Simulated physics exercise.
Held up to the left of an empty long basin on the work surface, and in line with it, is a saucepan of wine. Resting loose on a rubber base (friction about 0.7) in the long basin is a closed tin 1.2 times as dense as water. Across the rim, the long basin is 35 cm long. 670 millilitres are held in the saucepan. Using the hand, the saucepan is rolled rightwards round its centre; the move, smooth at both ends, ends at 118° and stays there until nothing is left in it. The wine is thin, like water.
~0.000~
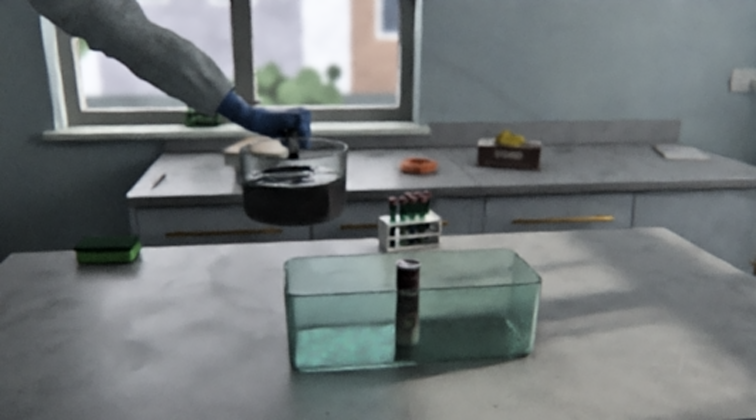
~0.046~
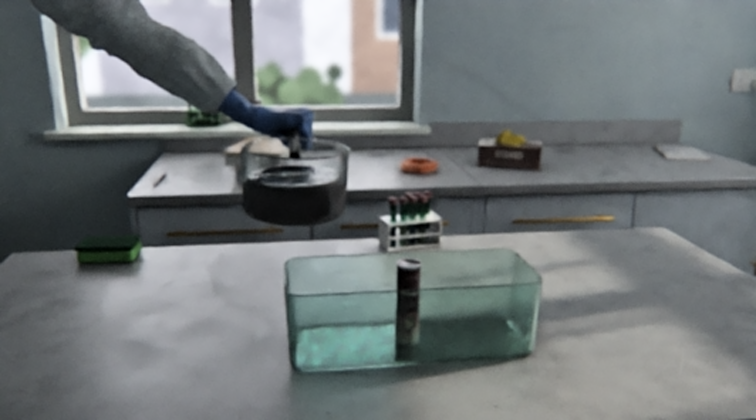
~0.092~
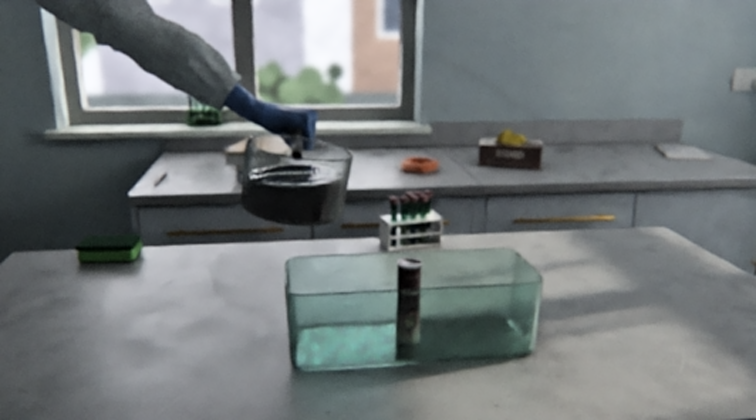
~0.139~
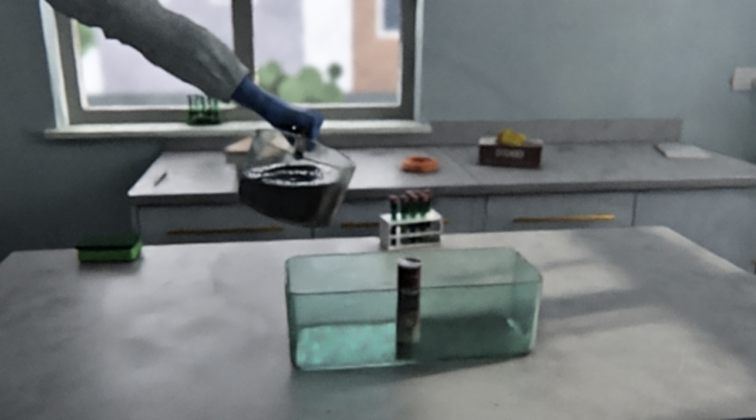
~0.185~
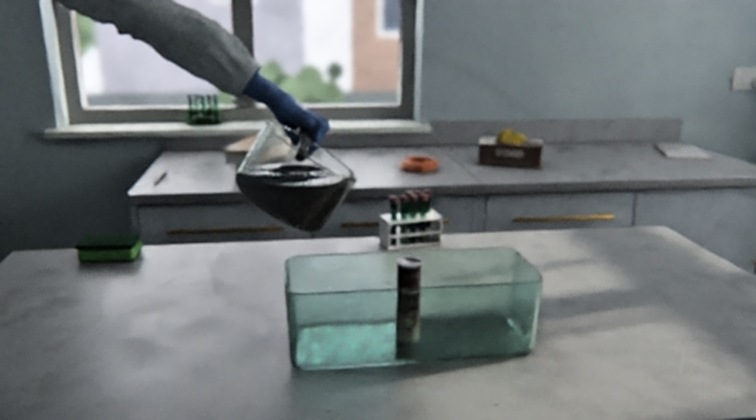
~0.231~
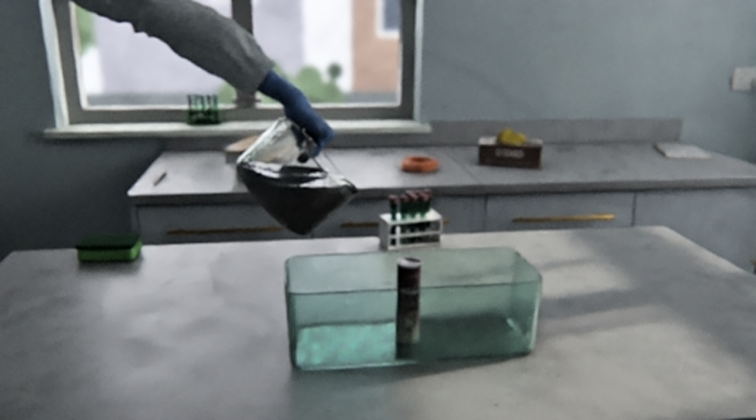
A blue-gloved hand rolling a clear pan of dark liquid steeply rightwards above and left of a long glass basin.
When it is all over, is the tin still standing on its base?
It holds.
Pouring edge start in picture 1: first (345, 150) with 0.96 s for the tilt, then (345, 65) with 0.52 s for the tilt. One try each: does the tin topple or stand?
First it keeps standing; then it falls.
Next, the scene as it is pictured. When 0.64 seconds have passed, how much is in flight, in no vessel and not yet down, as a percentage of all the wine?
Something like 7 per cent is in the air then.
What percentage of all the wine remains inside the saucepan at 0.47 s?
I'd estimate some 22 % remains.
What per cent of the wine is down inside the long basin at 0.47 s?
38 %, give or take.
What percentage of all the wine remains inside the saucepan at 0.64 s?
3 per cent or thereabouts.
Then, 0.47 s in, the tilt is 115° and 21 per cent is still to pour; the tin stands where it began.
Then, 0.64 s in, the tilt is 118° and 3 per cent is still to pour; the tin stands where it began.
Then, 0.82 s in, the tilt is 118° and 0 per cent is still to pour; the tin stands where it began.
Then, 1.02 s in, the tilt is 118° and 0 per cent is still to pour; the tin stands where it began.
Finally, the tin stands where it began.
